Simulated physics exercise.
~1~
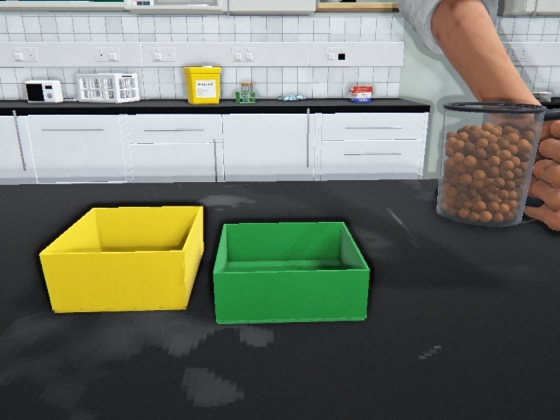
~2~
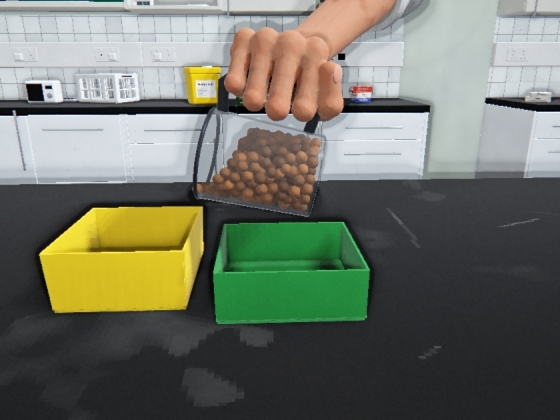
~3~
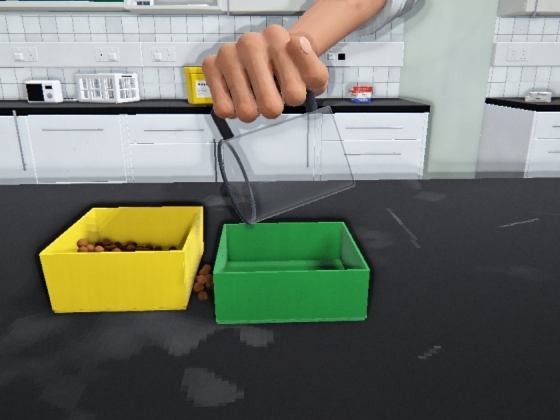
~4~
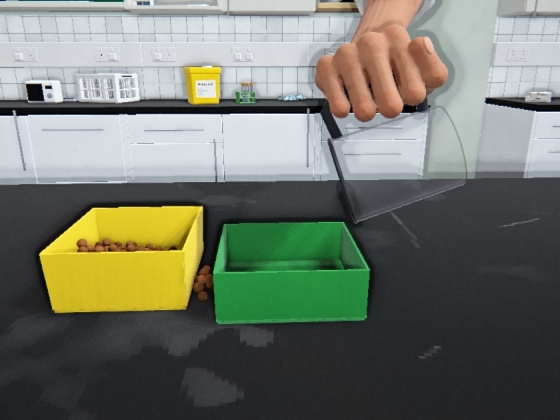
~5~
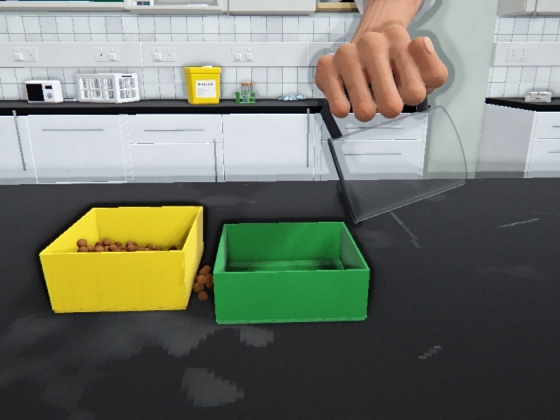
On a dark kitchen counter, a hand tips brown balls into the yellow tin, spilling a few.
